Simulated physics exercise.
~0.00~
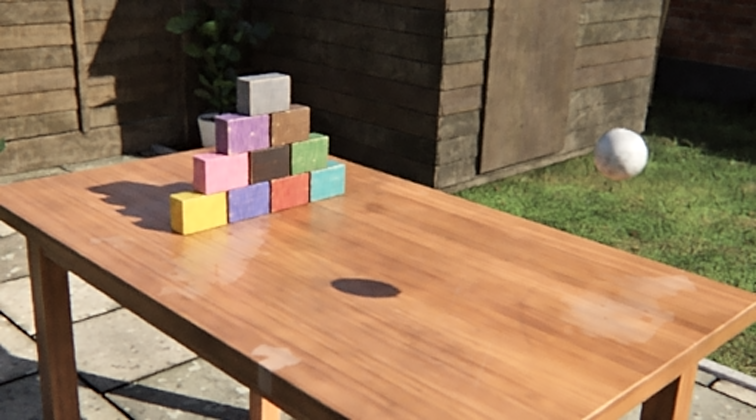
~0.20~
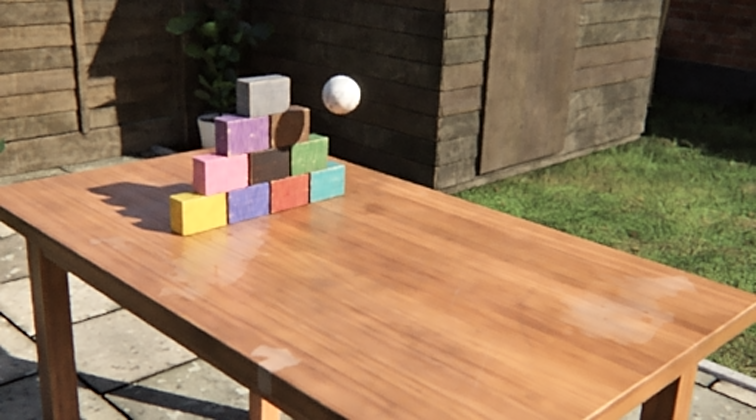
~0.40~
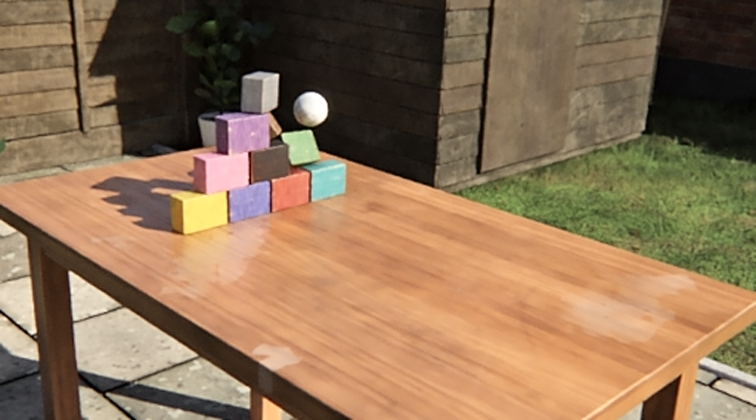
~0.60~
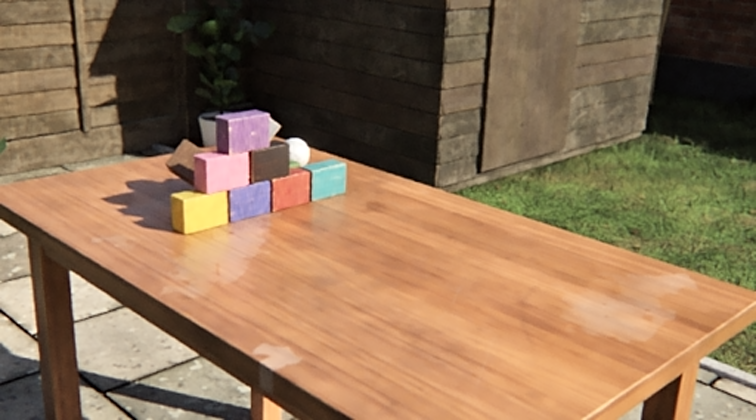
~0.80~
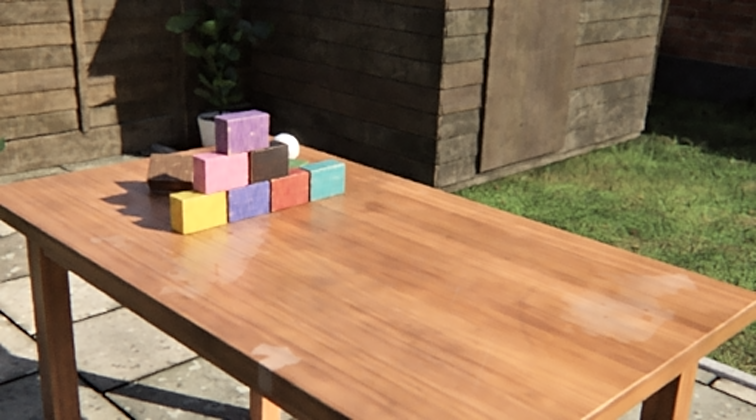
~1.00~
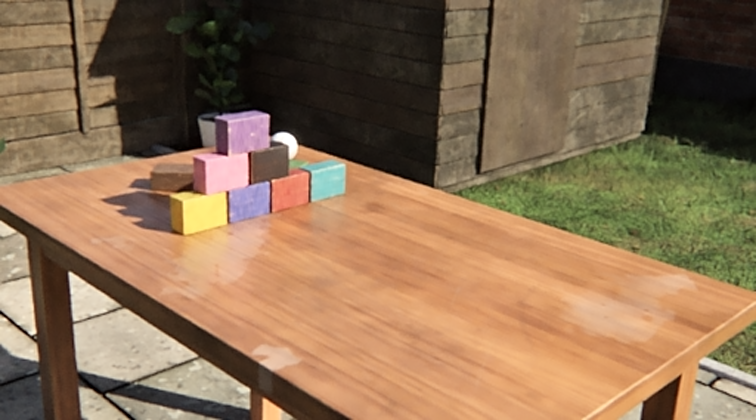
On a wooden table in a sunny yard beside a dark timber shed, colourful blocks stand stacked in a pyramid with a grey one on top. A white ball flies in from the right and strikes the upper right side of the pile. The brown block is knocked out from beneath the grey one, and the green block tips as the ball drops. The brown block lands behind the pile on the left, while the grey one falls out of sight. The ball settles behind the black block, with the purple block still perched on top of the remaining stack.
